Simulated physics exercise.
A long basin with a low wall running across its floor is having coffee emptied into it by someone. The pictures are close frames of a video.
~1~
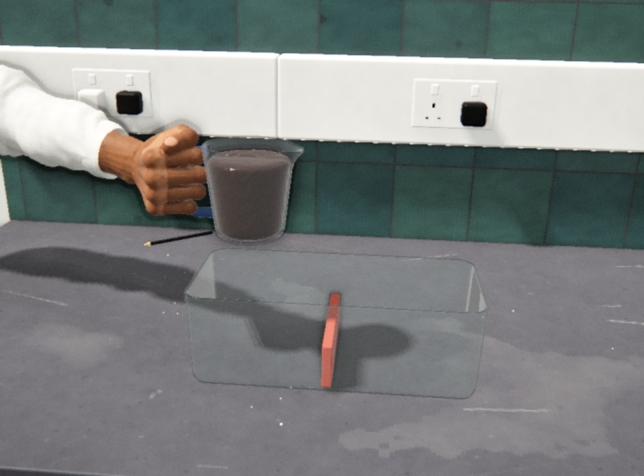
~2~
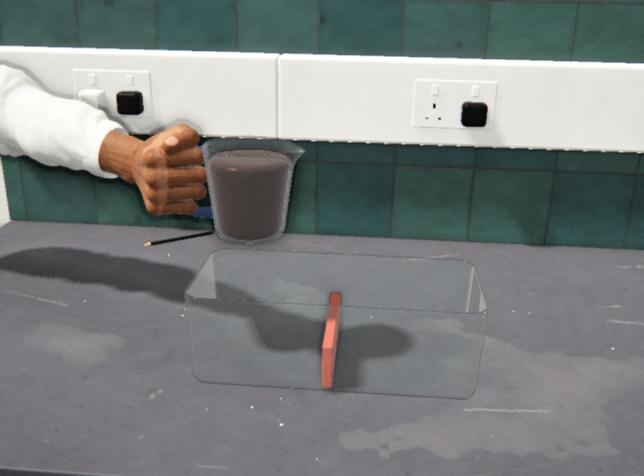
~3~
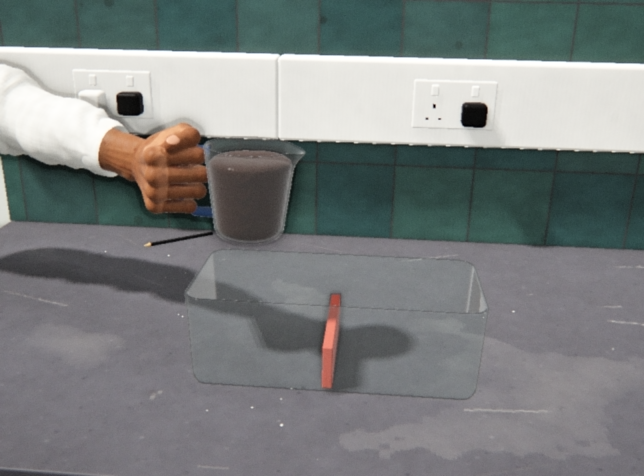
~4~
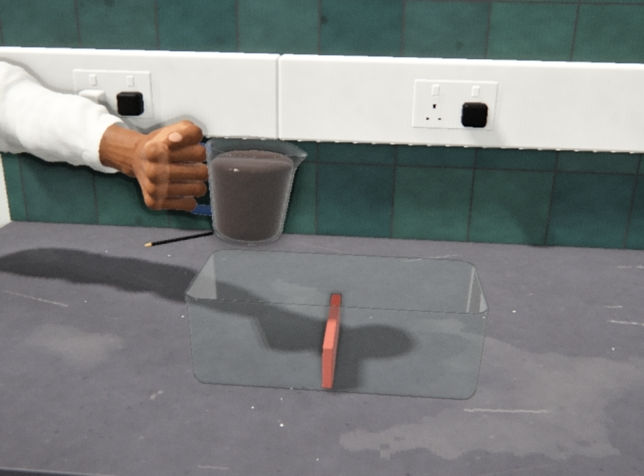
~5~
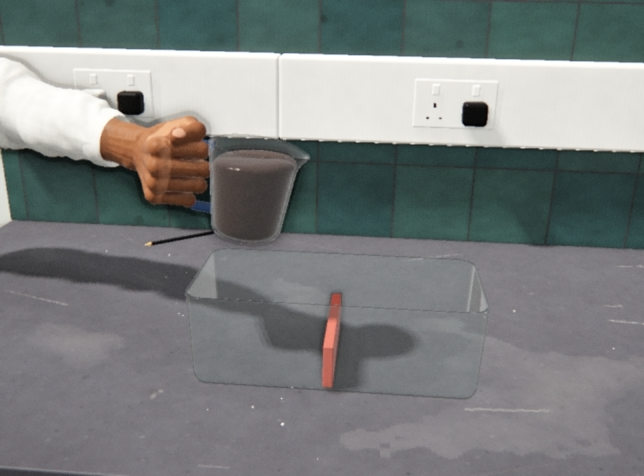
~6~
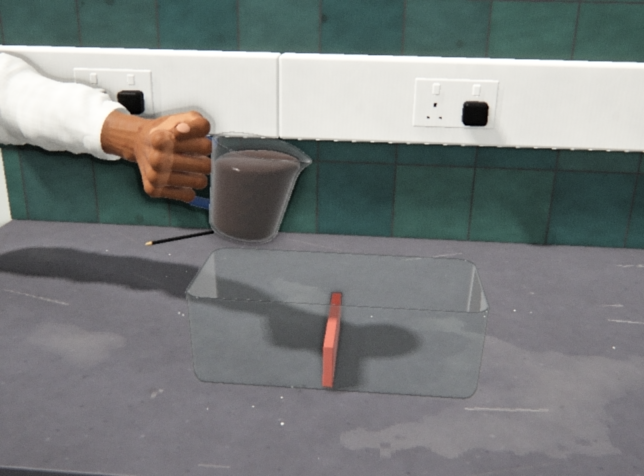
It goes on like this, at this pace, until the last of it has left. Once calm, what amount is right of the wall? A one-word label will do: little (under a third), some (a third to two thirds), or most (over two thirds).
Most.
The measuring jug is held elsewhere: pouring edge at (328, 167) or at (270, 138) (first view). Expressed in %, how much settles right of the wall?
In order: Close to 100 and 35 percent.
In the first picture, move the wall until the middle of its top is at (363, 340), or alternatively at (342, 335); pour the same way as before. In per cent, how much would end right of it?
40 %, then 80 %.
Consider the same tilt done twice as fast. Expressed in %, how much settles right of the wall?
Somewhere near 90 percent.
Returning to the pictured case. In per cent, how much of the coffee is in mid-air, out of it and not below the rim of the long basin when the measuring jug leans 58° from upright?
Somewhere around 15 per cent of it.
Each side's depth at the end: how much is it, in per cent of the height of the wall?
The left side sits at 0 per cent and the right side at 30.
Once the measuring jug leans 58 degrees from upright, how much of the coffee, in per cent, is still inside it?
It still holds around 80 per cent there.
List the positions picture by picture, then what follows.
The first picture shows tilt 0°; pouring edge (303, 149); surface from (210, 156) to (292, 160); the long basin's rim runs from (199, 272) to (480, 286); the wall's top is at (332, 320).
The second picture shows tilt 0°; pouring edge (304, 150); surface from (210, 156) to (292, 160).
The third picture shows tilt 2°; pouring edge (305, 152); surface from (211, 157) to (293, 162).
The fourth picture shows tilt 4°; pouring edge (307, 154); surface from (214, 157) to (294, 162).
The fifth picture shows tilt 7°; pouring edge (309, 157); surface from (216, 157) to (298, 161).
The sixth picture shows tilt 12°; pouring edge (312, 161); surface from (216, 158) to (302, 161).
A moment on, the measuring jug is tipped part way and 79 per cent is still to pour, 0 is left of the wall and 7 right of it.
Next, the measuring jug is tipped on its side and 30 per cent is still to pour, 1 is left of the wall and 55 right of it.
Then the measuring jug is tipped on its side and 3 per cent is still to pour, 8 is left of the wall and 87 right of it.
Later the measuring jug is tipped on its side and 0 per cent is still to pour, 11 is left of the wall and 88 right of it.
Finally, 11 per cent lies left of the wall, 88 right of it and 0 outside.
